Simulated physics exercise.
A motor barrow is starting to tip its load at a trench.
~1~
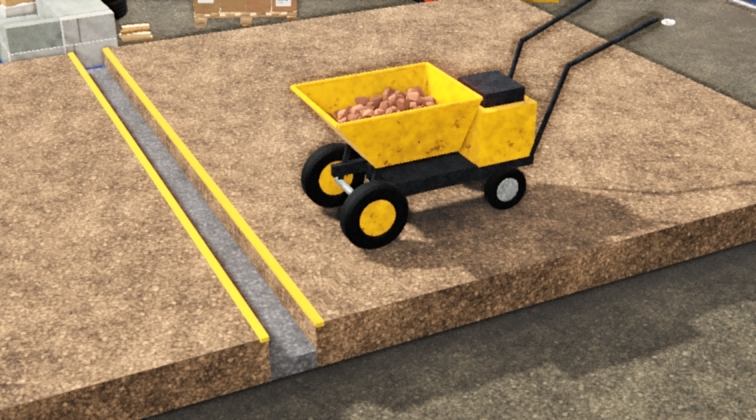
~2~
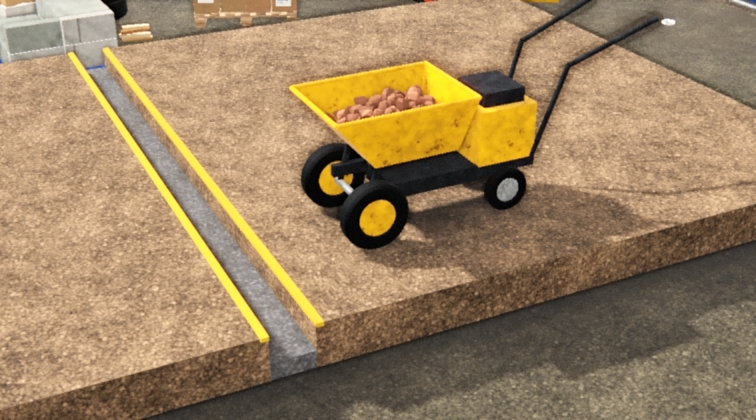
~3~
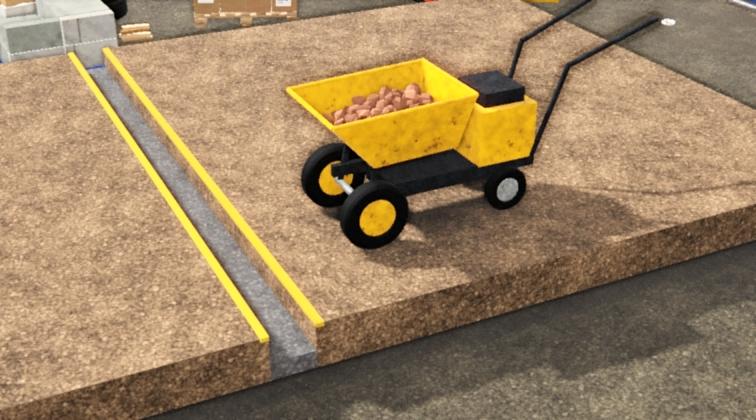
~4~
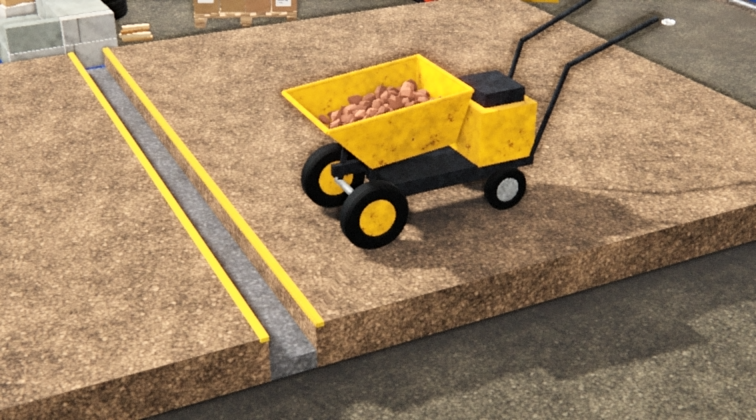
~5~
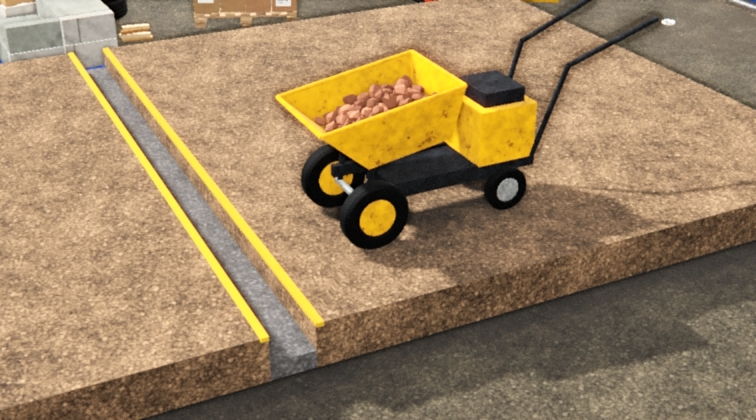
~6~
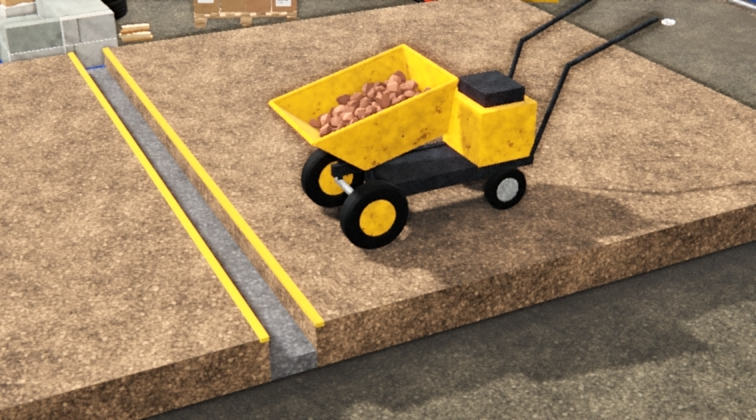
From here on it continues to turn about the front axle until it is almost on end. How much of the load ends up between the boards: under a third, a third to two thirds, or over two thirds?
I reckon it's the high case, with the trench getting past two-thirds.
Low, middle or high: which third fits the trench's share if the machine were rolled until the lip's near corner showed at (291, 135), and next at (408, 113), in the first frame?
The first stop gives under a third, while the second gives below one third.
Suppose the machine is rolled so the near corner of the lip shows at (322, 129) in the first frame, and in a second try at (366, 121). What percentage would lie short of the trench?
0 % then 10 %.
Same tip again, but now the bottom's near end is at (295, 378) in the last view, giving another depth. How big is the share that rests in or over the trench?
The share would be around 90 per cent.
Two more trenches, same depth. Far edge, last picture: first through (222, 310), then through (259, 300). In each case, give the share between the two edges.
100 and 50 percent.
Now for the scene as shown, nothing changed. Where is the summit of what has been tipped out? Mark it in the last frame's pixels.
Approximate top: (228, 242).
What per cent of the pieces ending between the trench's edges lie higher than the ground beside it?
It works out at about 20 percent.
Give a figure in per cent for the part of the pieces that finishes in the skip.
It ends up near 10 per cent.
Soon, skip tipped steeply; all in the skip.
A while on, skip tipped right over; most in the skip; about a quarter in or heaped over the trench; a stray few beyond it.
Towards the end, skip tipped right over; a small part in the skip; most in or heaped over the trench; a small part beyond it.
Finally, skip tipped right over; a small part in the skip; most in or heaped over the trench; a small part beyond it.
